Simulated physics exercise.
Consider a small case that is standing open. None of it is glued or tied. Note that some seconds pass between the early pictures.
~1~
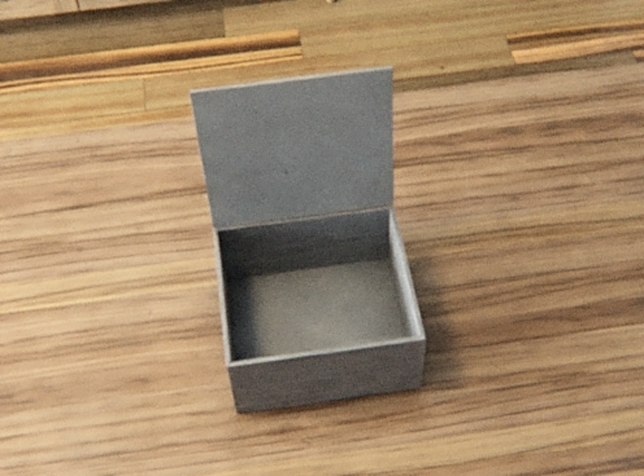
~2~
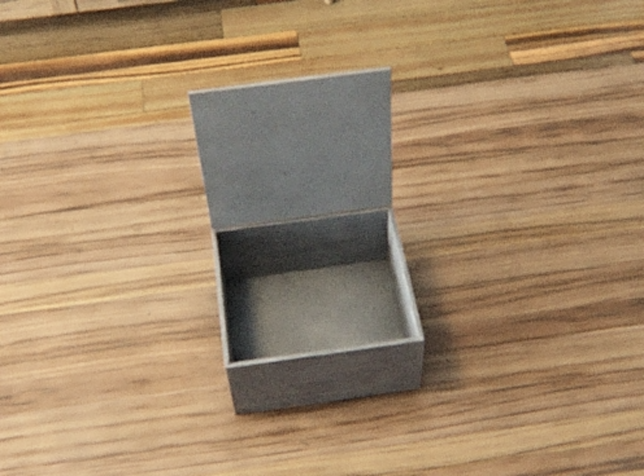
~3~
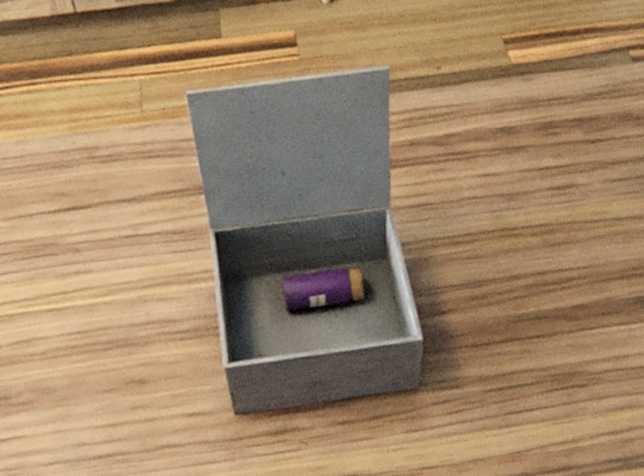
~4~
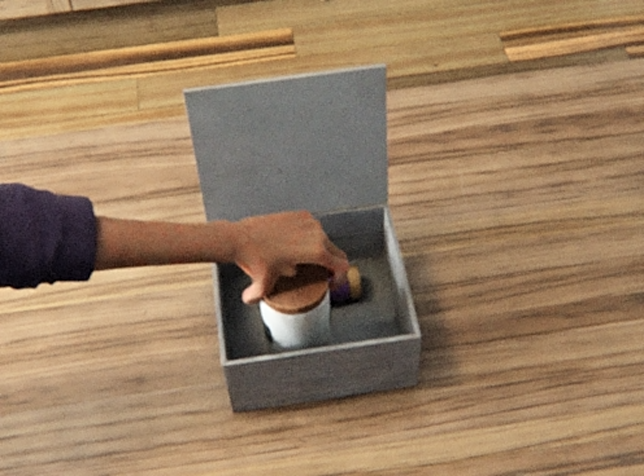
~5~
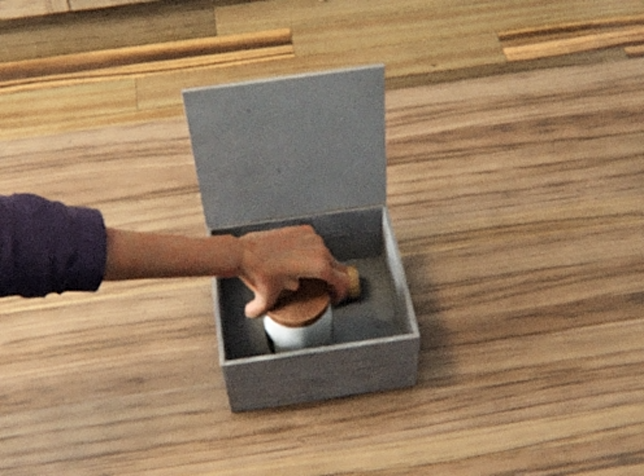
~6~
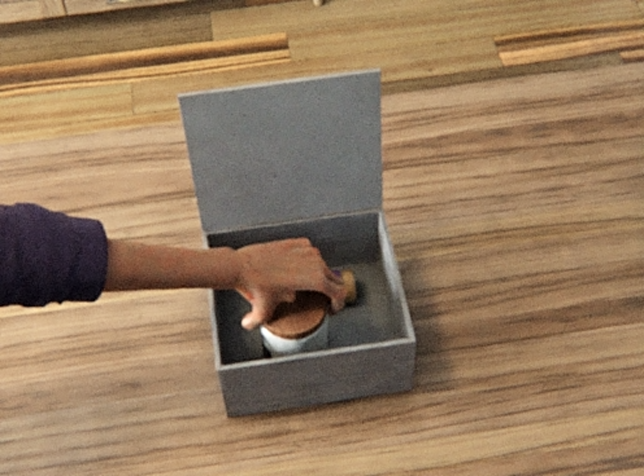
In the video, a small gray box stands open and empty on a wooden surface, then a purple shaker appears lying inside it. A hand reaches in from the left and lowers a white jar with a brown lid beside the shaker.
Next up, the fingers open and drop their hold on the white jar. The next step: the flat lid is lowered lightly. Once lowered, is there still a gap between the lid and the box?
Turns out the lid is kept open.
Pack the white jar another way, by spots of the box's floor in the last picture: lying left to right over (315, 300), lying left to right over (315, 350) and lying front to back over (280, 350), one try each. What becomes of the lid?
Trial 1: Lid fully lowered. Trial 2: Lid fully lowered. Trial 3: Lid fully lowered.
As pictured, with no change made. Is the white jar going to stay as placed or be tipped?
Well, it stays just as set.
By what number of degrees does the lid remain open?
Angle: About 12°.
Then, 1.40 s past the last view, lid 72° above the rim.
Then, 1.80 s past the last view, lid 42° above the rim.
Finally, lid 11° above the rim; both still in place. Final places as the last picture's camera would see them, white jar near (295, 334).
